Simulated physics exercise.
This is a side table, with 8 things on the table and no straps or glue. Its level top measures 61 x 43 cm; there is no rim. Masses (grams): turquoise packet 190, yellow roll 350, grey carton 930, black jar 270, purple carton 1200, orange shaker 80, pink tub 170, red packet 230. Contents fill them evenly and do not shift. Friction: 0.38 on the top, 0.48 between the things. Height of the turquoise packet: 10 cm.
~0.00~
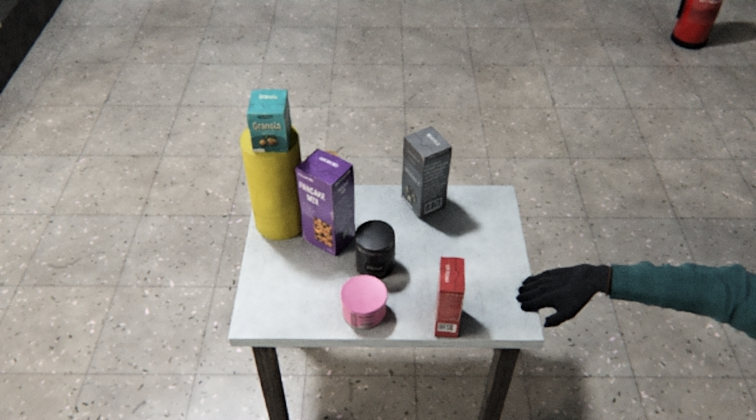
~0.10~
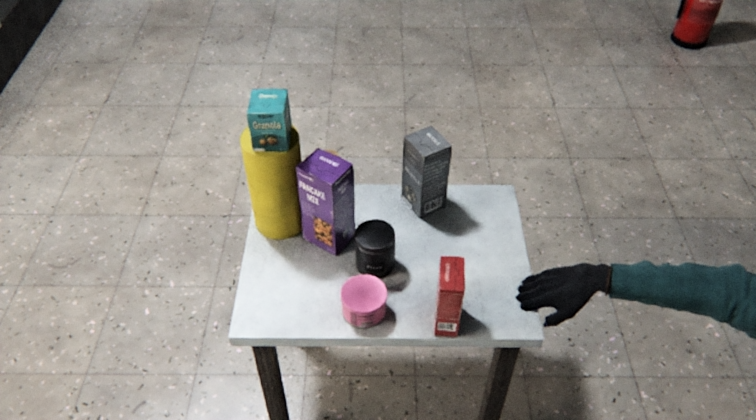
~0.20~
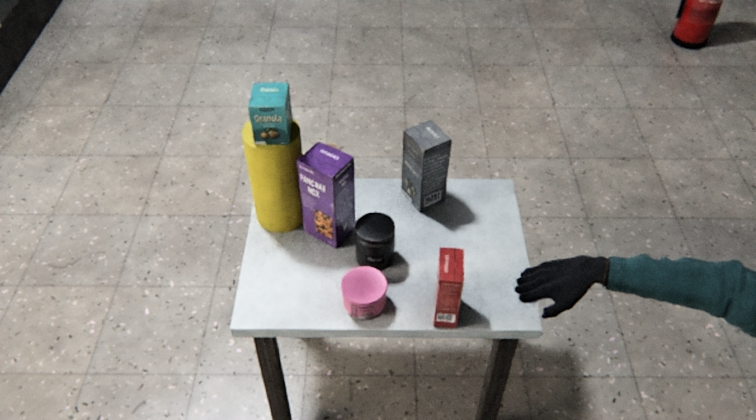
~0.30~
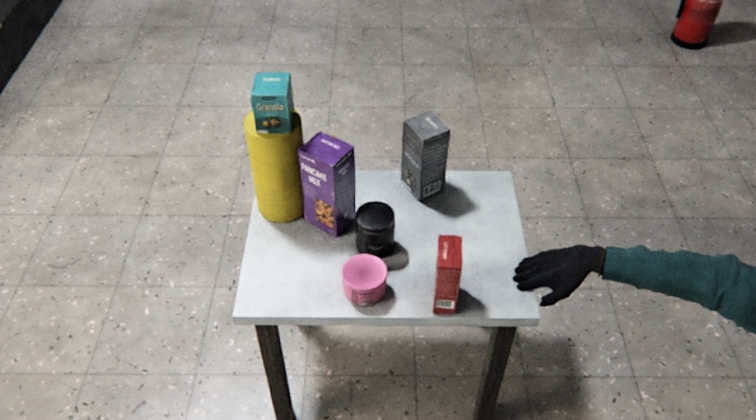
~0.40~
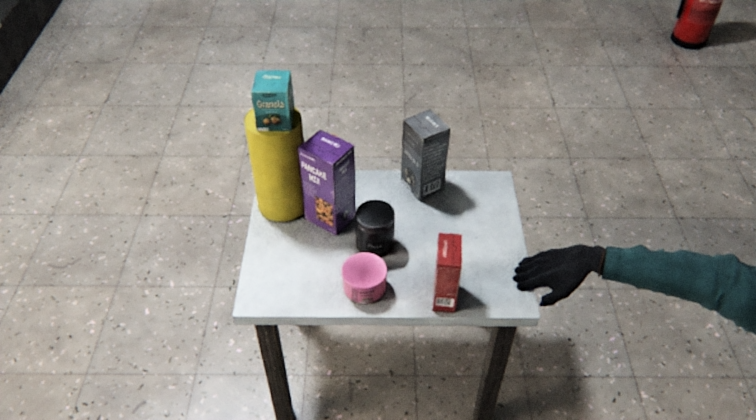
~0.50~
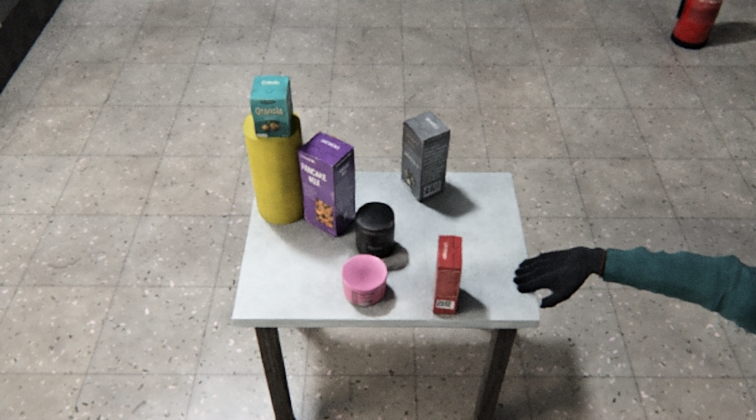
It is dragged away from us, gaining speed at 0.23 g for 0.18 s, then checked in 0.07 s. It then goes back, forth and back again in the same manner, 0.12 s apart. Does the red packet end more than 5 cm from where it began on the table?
The red packet holds its spot.
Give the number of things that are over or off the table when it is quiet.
In all, 2.
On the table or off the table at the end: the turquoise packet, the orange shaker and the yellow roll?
The turquoise packet finishes off the table; the orange shaker is still on the table; the yellow roll ends off the table.
After 1.40 s, turquoise packet now off the table; yellow roll leaning 26°.
After 1.90 s, yellow roll now off the table.
At rest (2.3 s), off the table, turquoise packet and yellow roll; the other 6 in place, give or take 5 cm. In the last view, red packet near (449, 298).
